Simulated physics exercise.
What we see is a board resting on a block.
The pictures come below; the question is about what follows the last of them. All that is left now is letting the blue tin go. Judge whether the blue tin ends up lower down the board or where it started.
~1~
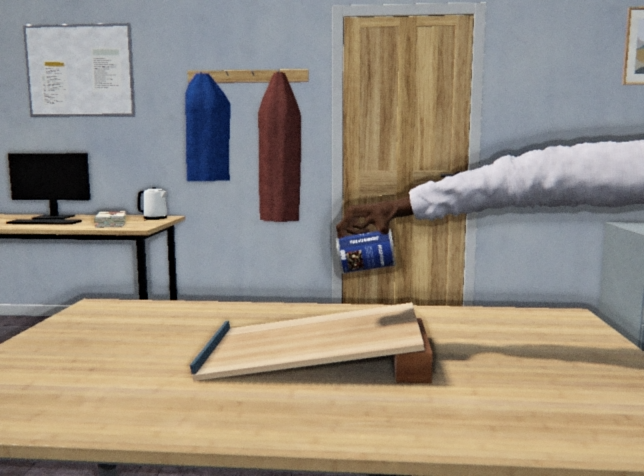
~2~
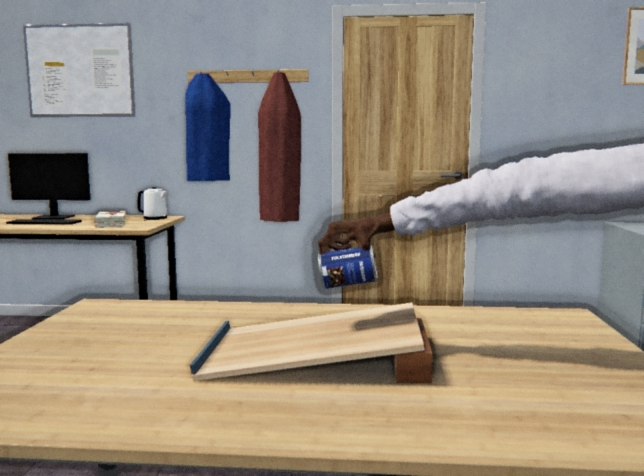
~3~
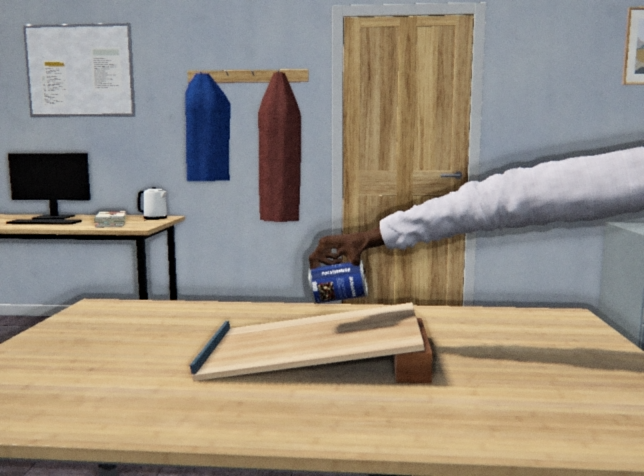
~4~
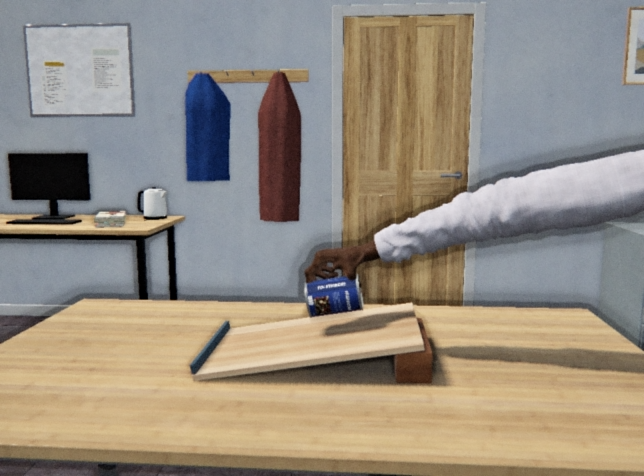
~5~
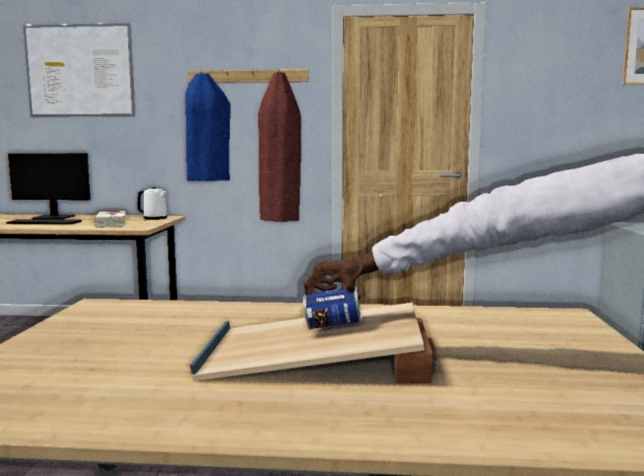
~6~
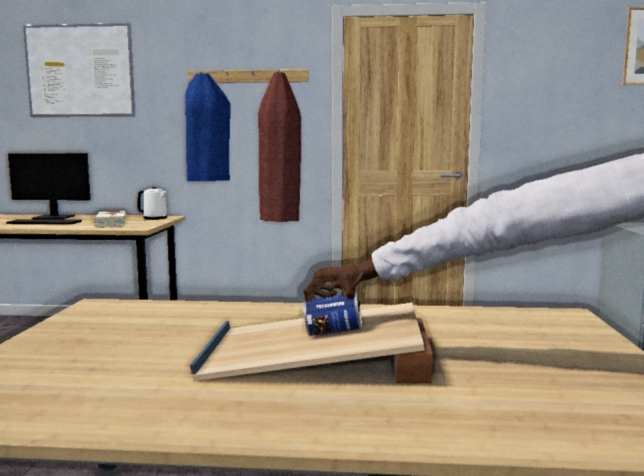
It stays where it started.
Then, 0.20 s later than the last frame, all is still.
Then, 0.50 s later than the last frame, blue tin resting near (333, 315).
When it is over, it is as before. End places, in pixels of the last picture, blue tin near (333, 315). The blue tin remains at rest.
